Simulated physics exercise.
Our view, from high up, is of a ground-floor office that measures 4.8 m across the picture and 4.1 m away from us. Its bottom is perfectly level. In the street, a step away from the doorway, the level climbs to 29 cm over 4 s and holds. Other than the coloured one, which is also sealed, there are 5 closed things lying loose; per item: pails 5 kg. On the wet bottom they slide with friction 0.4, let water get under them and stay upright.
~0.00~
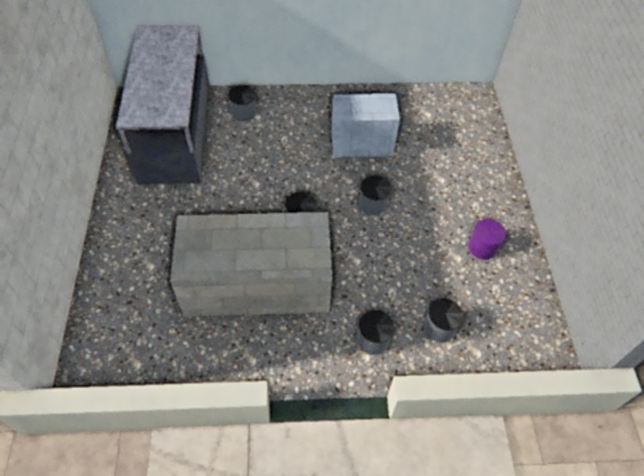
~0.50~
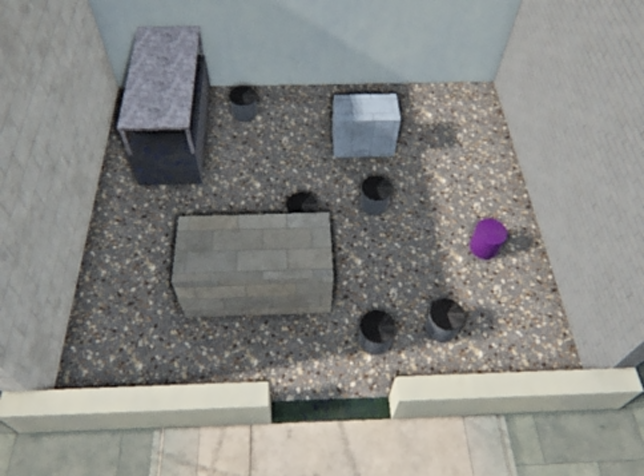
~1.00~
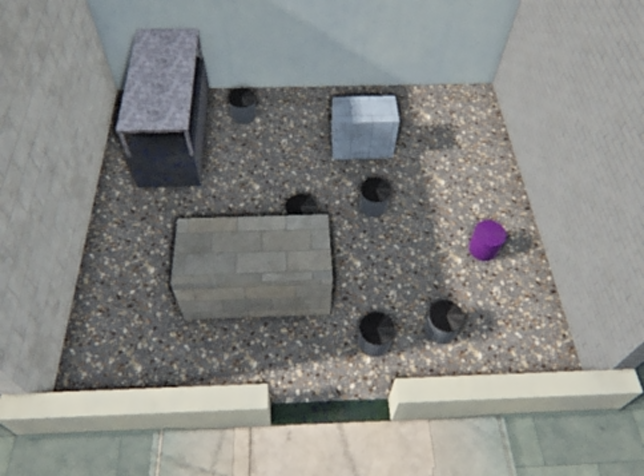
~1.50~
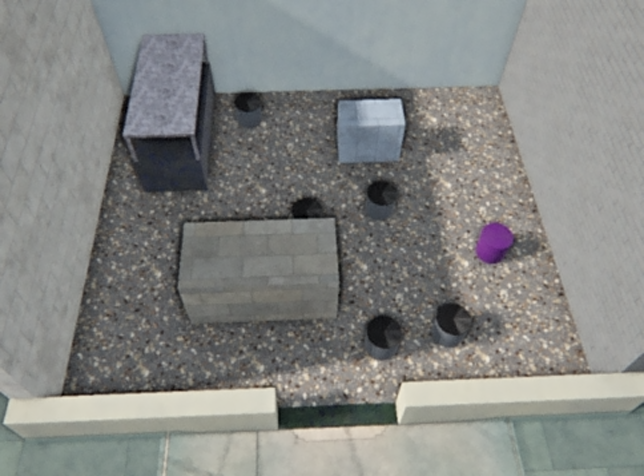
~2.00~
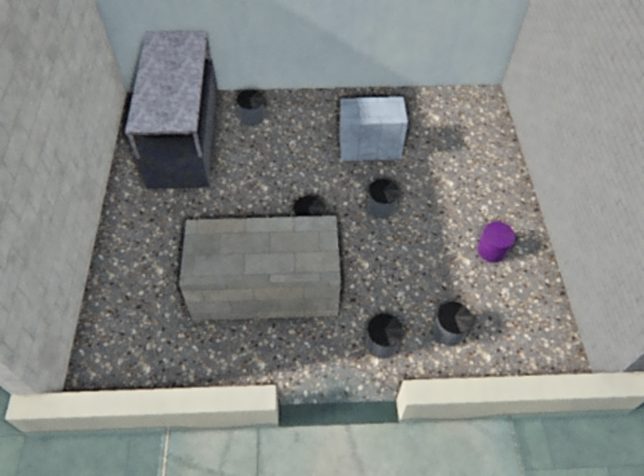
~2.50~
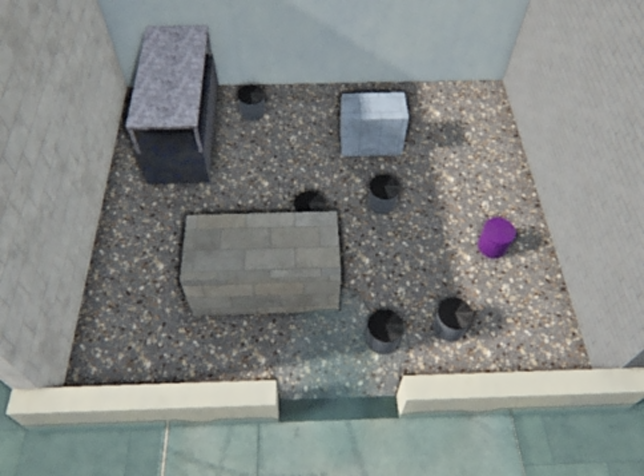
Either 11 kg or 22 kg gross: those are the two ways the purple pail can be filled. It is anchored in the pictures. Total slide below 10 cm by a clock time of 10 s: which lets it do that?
Only the heavier amount suffices.
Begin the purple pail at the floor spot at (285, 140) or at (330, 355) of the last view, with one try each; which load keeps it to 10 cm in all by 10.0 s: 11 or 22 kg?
In that order: Both loads work; no load works.
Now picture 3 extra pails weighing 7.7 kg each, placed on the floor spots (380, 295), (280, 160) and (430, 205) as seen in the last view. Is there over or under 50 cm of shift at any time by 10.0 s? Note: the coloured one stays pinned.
The first comes out above the threshold, the second below the threshold, the third above the threshold.
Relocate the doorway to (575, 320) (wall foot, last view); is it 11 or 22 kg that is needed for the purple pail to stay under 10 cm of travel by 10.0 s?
That way, the small mass suffices.
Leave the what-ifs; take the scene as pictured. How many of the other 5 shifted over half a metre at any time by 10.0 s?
The total is 3.
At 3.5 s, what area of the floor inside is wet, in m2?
Wet area: Approx. 3.5 m2.
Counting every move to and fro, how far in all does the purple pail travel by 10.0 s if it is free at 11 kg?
Some 30 cm in all.
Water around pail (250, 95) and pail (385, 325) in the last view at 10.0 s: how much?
Depths: Near 11 cm, then near 12 cm.
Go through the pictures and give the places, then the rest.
The purple pail at (490, 231) rests on the ground; water covers 0.0 m2; 0 of 6 have shifted, in the first picture.
The purple pail at (491, 231), on the bottom; 0.0 m2 under water; 0 of 6 have shifted, in the second picture.
The purple pail at (490, 233), on the bottom; 0.0 m2 under water; 0 of 6 have shifted, in the third picture.
The purple pail at (497, 236) rests on the ground; 0.0 m2 under water; 0 of 6 have shifted, in the fourth picture.
The purple pail at (499, 234) rests on the ground; water covers 0.2 m2; 0 of 6 have shifted, in the fifth picture.
The purple pail at (500, 230) rests on the ground; water covers 0.8 m2; 0 of 6 have shifted, in the sixth picture.
After 3.5 s the purple pail would be 0 cm from its start with 11 kg and 0 cm from its start with 22 kg; 0 cm of water round it then.
After 4.5 s the purple pail would be 1 cm from its start with 11 kg and 0 cm from its start with 22 kg; 4 cm of water round it then.
After 7.0 s the purple pail would be 27 cm from its start with 11 kg and 0 cm from its start with 22 kg; 7 cm of water round it then.
After 10.0 s the purple pail would be 32 cm from its start with 11 kg and 0 cm from its start with 22 kg; 12 cm of water round it then.
